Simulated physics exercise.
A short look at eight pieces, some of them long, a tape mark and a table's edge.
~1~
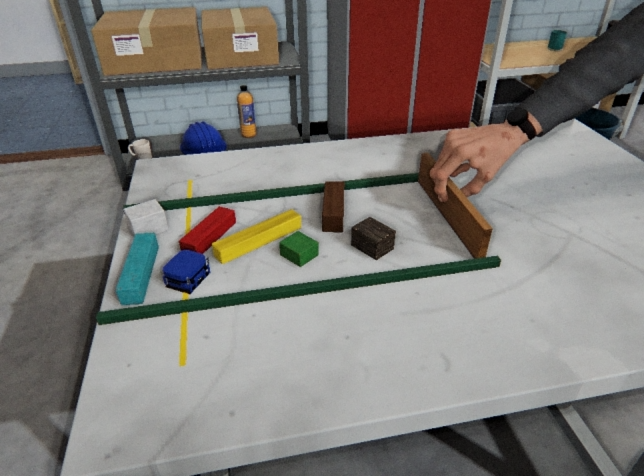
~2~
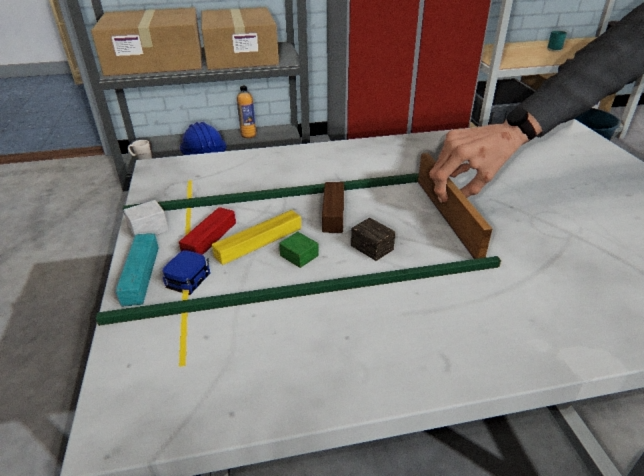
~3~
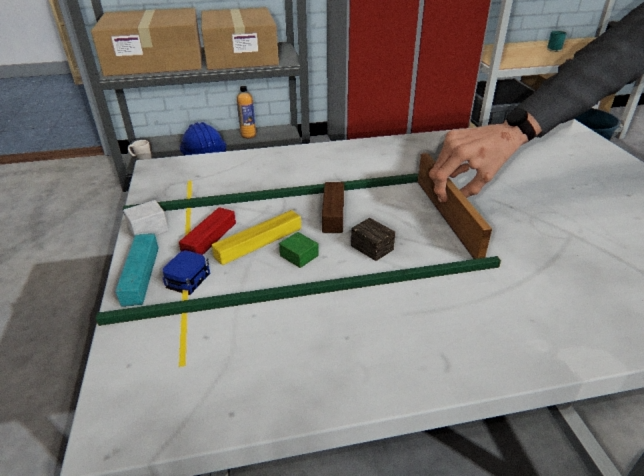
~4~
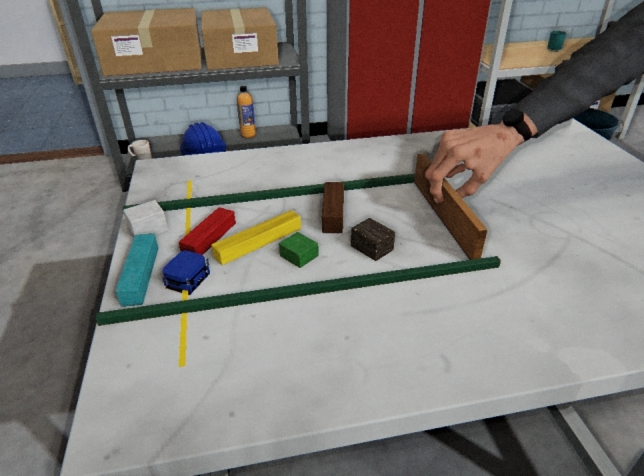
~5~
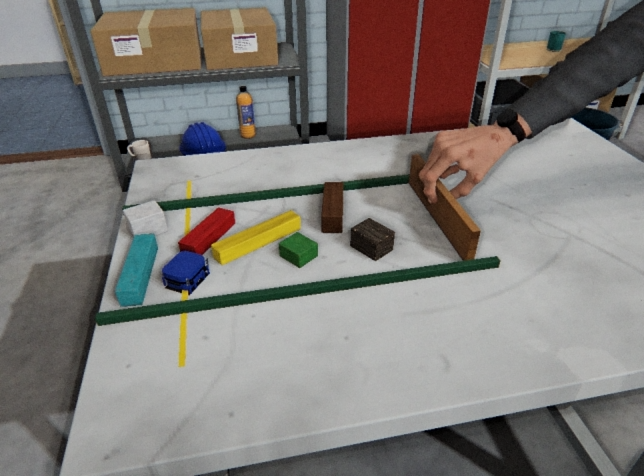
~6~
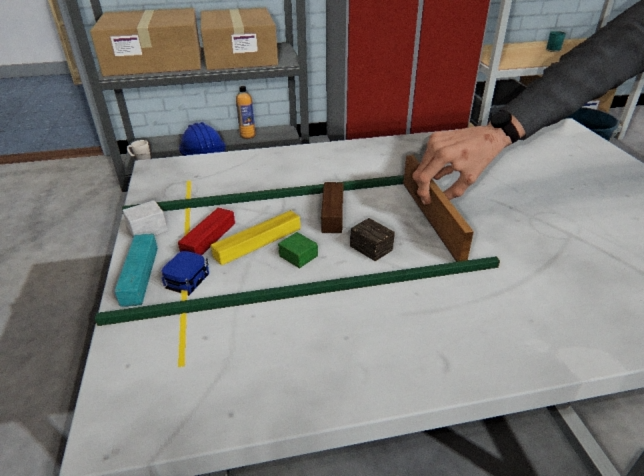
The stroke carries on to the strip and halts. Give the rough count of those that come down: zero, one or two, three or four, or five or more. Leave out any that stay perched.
Here the number that fall off is one or two.
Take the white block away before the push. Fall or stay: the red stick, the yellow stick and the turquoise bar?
The red stick survives; the yellow stick survives; the turquoise bar goes over.
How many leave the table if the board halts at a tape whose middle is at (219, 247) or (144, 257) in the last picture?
The counts: 0 and 5.
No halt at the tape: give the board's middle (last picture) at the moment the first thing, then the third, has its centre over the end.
At (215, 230) for the first, at (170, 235) for the third.
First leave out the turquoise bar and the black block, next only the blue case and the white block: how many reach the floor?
1 in the first case, 1 in the second.
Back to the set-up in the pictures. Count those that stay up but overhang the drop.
The number is 2.
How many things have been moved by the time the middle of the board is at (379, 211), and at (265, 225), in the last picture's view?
By then 1, and 6.
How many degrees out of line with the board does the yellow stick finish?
About 35°.
Early on, none off yet; turquoise bar at rest near (138, 268); white block at rest near (145, 221); blue case at rest near (185, 273).
A while later, none off yet; turquoise bar at rest near (138, 268); white block at rest near (145, 221); blue case travelled a little near (175, 278).
Further along, none off yet; turquoise bar travelled a little near (116, 270); white block moving near (138, 220); blue case travelled about its own width near (155, 289).
Finally, the number that fall off is one or two; lost, white block and turquoise bar.
